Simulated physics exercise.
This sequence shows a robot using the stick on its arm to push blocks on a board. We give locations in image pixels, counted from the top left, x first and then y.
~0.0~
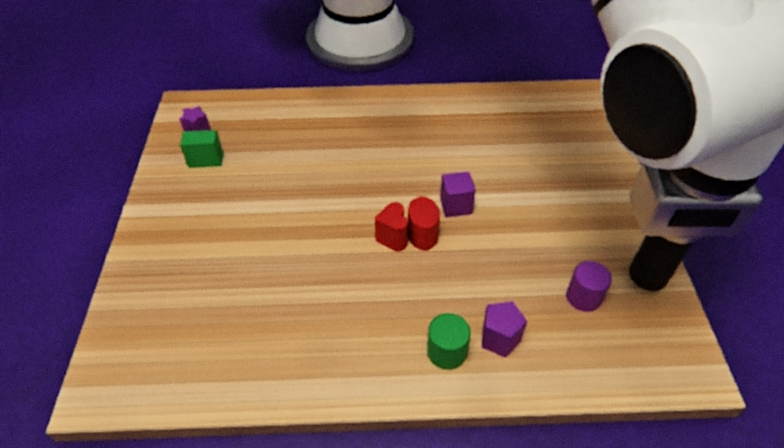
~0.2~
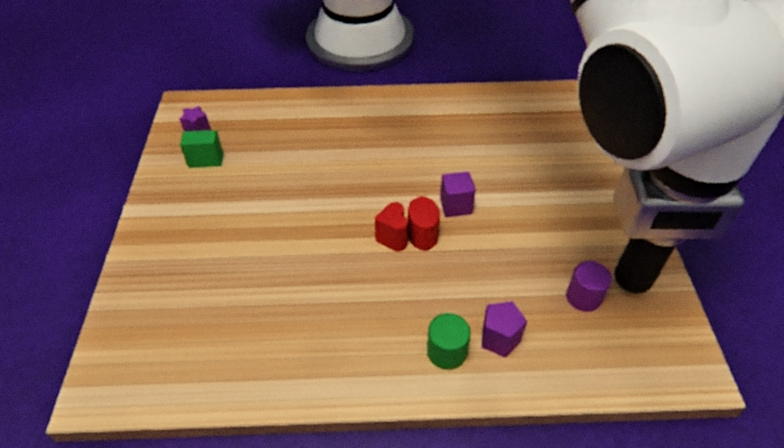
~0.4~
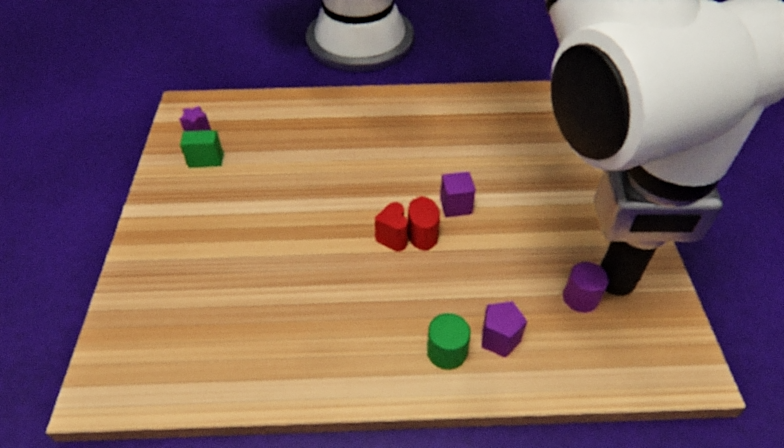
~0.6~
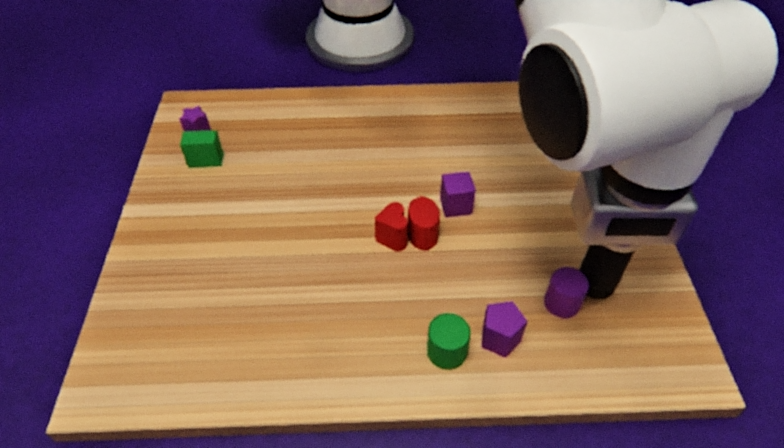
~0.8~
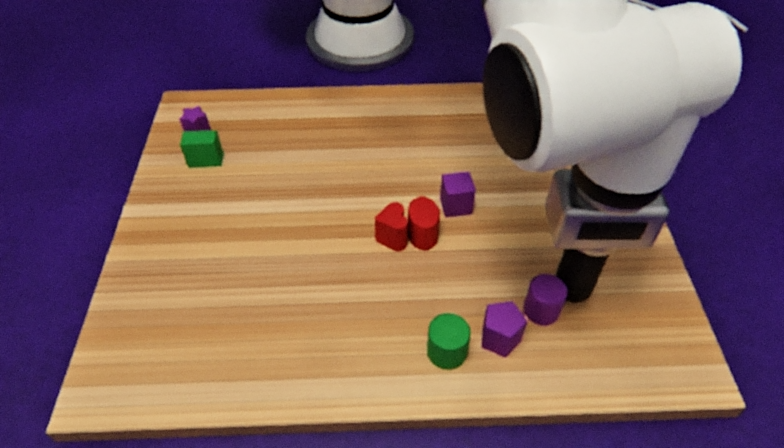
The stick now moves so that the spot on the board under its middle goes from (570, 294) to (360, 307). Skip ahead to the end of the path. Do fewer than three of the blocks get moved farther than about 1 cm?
I expect so.
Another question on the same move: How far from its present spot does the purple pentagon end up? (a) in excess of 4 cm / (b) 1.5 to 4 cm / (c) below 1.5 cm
Letter b.
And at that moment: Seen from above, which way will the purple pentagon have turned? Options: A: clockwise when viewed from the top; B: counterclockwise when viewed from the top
Option B.
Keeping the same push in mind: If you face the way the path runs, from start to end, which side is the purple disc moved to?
It shifts to the left.
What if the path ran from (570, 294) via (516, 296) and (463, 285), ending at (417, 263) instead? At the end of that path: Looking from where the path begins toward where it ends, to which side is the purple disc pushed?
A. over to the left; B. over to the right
The one that fits is A, over to the left.
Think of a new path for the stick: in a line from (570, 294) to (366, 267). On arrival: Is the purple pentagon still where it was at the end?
No - that is not the case.
On the path given first. One third of the way, stick at (502, 292); green disc at (446, 333); purple pentagon at (490, 342), turned 30° anticlockwise; purple disc at (496, 307).
Two thirds of the way, stick at (430, 297); green disc at (444, 335); purple pentagon at (489, 348), turned 45° anticlockwise; purple disc at (474, 312).
At the end, stick at (360, 301); red oval block unmoved; green disc at (444, 335); purple pentagon at (489, 348), turned 45° anticlockwise; purple disc at (474, 312).
